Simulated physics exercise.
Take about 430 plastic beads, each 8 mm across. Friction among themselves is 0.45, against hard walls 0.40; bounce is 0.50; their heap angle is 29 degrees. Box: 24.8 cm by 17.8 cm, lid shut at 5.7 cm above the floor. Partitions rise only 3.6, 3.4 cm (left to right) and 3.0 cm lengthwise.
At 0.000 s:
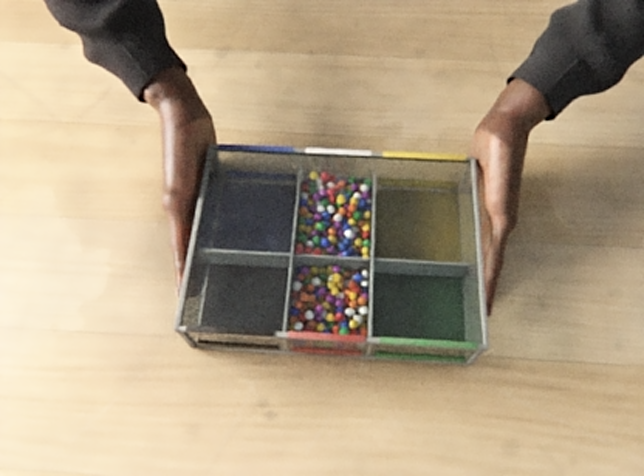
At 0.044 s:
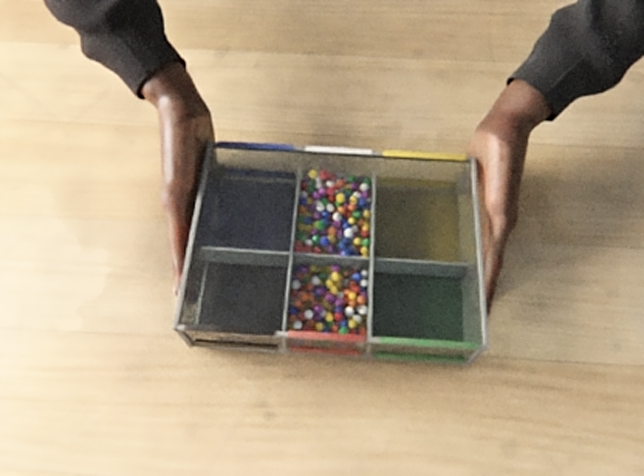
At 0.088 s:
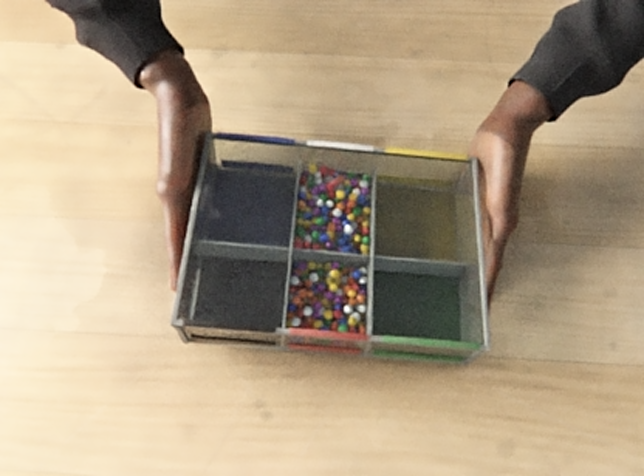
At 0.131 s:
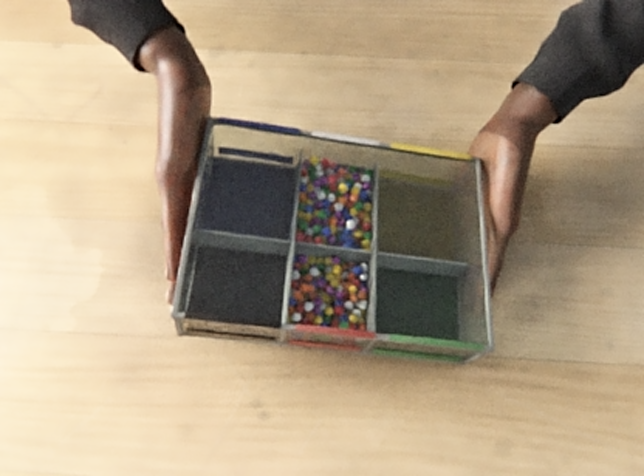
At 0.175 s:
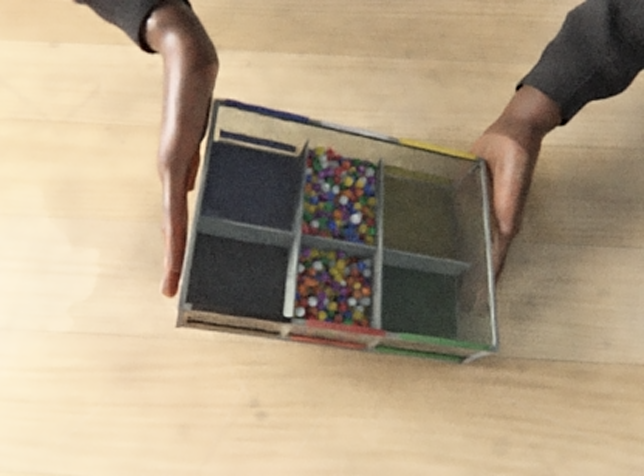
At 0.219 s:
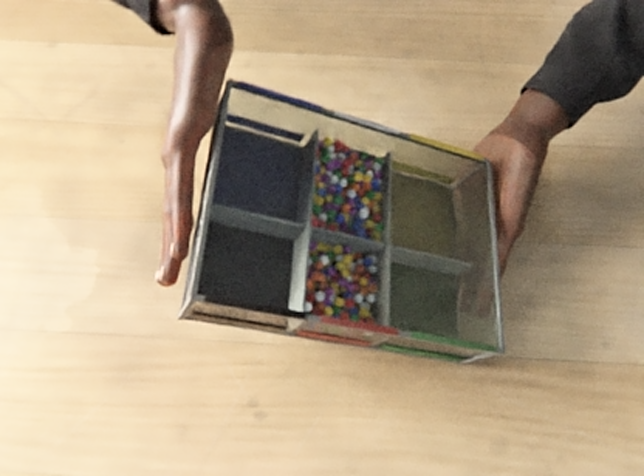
On a pale wooden surface, two hands tilting a clear divided box of multicoloured beads, its left side rising and swinging away.
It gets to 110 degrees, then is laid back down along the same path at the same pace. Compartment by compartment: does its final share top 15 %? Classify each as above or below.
Classification: Red below, blue below, green above, yellow above, white below, black below.
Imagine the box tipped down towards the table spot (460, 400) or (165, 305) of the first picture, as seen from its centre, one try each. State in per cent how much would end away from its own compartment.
The share comes to about 80 in a hundred, then about 85 in a hundred.
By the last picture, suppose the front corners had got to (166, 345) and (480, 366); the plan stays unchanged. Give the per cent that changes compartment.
My guess is close to 70 per cent.
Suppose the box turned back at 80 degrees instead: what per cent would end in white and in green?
White 25 %; green 20 %.
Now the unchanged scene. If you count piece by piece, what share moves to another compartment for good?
My estimate is some 100 per cent.
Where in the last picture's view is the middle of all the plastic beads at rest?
Roughly (425, 275).
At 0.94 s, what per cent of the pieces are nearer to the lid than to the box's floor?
Around 90 %.
After 0.94 s, tilt 110 degrees; red 20 %, green 25 %, yellow 35 %, white 20 %.
After 1.42 s, tilt 48 degrees; green 50 %, yellow 50 %.
Then, at 1.98 s, tilt 0 degrees; green 50 %, yellow 50 %.
By 2.4 s all is still; red 0 %, blue 0 %, green 50 %, yellow 50 %, white 0 %, black 0 %.
